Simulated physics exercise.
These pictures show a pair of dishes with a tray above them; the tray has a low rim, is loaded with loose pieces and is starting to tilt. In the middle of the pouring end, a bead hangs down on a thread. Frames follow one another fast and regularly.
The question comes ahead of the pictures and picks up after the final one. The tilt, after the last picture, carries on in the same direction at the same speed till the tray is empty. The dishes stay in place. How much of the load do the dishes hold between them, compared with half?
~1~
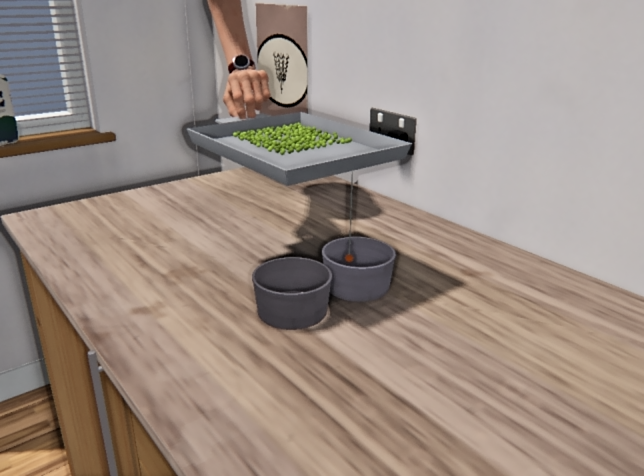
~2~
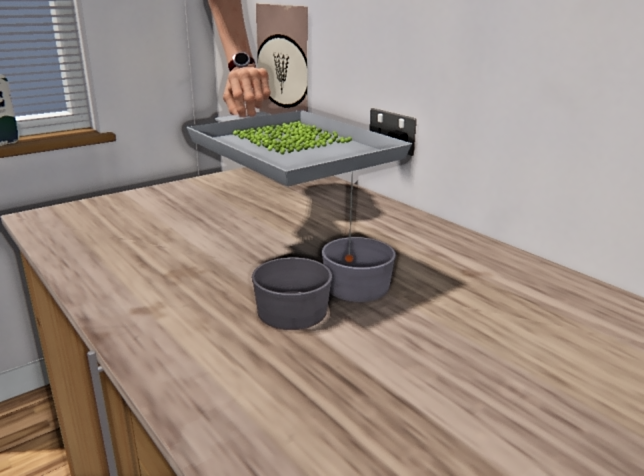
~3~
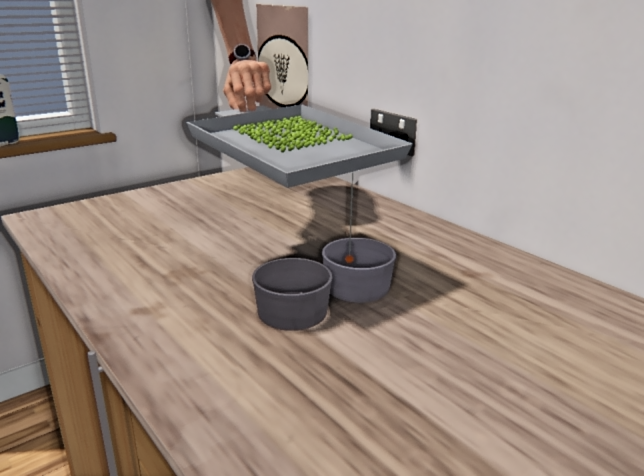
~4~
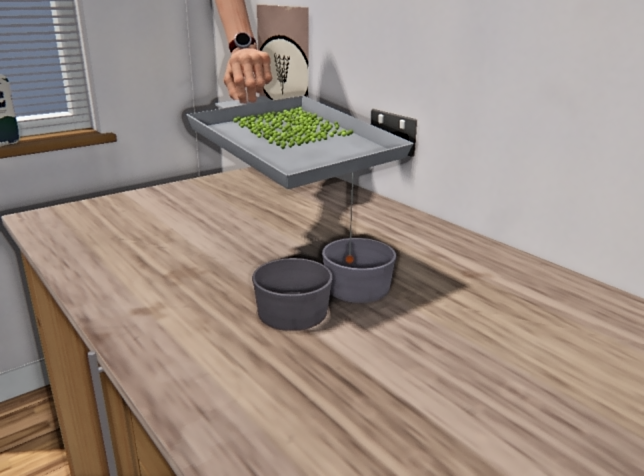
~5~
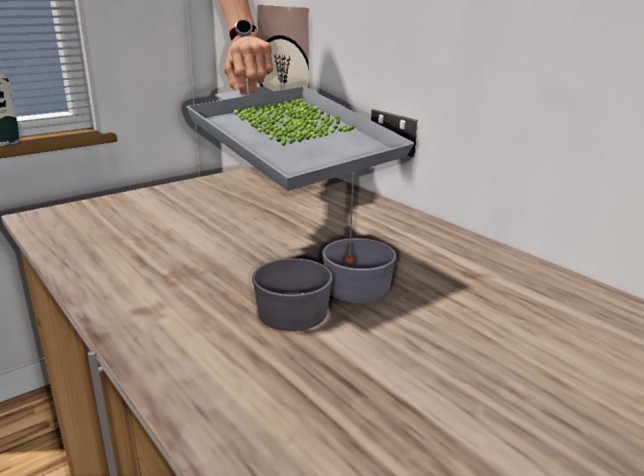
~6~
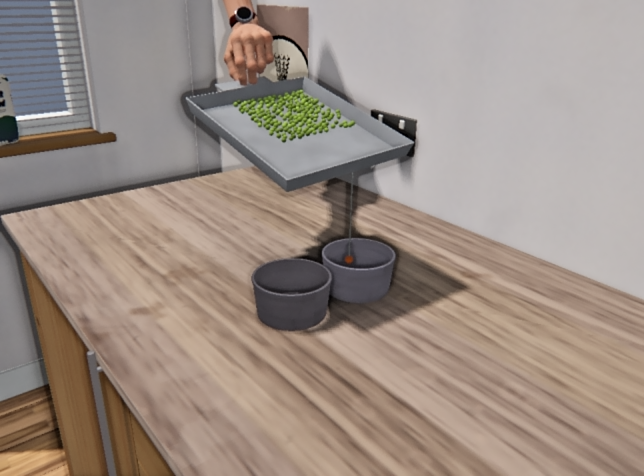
Between them the dishes hold less than half of the load.
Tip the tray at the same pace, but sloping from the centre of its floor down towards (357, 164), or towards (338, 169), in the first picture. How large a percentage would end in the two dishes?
I'd put it at some 0 % and then some 0 %.
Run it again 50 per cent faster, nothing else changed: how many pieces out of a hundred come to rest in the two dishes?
Close to 10 in a hundred.
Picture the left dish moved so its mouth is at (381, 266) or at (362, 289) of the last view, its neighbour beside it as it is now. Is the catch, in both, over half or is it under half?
Short of half and then Short of half.
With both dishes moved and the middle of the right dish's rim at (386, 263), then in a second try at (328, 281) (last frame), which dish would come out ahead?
First try, the dish to the left; second try, the dish to the right.
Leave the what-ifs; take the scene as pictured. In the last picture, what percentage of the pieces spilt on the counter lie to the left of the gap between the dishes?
Looks like close to 50 per cent of it.
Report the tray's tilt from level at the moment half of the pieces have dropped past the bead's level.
About 100° of tilt.
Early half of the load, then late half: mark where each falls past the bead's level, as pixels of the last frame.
I'd say close to (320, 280) at first and close to (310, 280) later on.
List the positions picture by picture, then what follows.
The first picture shows corners of the pouring end near (287, 168) and (406, 143), level; middle of the load near (288, 138), dried peas; left dish near (315, 305); right dish near (382, 279); bead on its thread near (349, 258).
The second picture shows corners of the pouring end near (287, 169) and (406, 143), level; middle of the load near (288, 136).
The third picture shows corners of the pouring end near (288, 171) and (407, 143), tipped barely, lowest at the left corner; middle of the load near (288, 133).
The fourth picture shows corners of the pouring end near (288, 173) and (408, 143), tipped a little, lowest at the left corner; middle of the load near (289, 126).
The fifth picture shows corners of the pouring end near (289, 175) and (408, 142), tipped a little, lowest at the left corner; middle of the load near (289, 120).
The sixth picture shows corners of the pouring end near (288, 176) and (409, 141), tipped a little, lowest at the left corner; middle of the load near (290, 114); left dish near (315, 306); right dish near (382, 280).
Shortly afterwards, tray tipped steeply; the bulk on the tray; a little outside both; a little in the air.
Next, tray tipped right over; near half on the tray; only a few in the left dish; a little outside both; near a quarter in the air.
Some moments later, tray tipped past a quarter turn; a little in the left dish; all but a few outside both.
In the end, tray tipped past a quarter turn; a little in the left dish; none at all in the right dish; all but a few outside both.
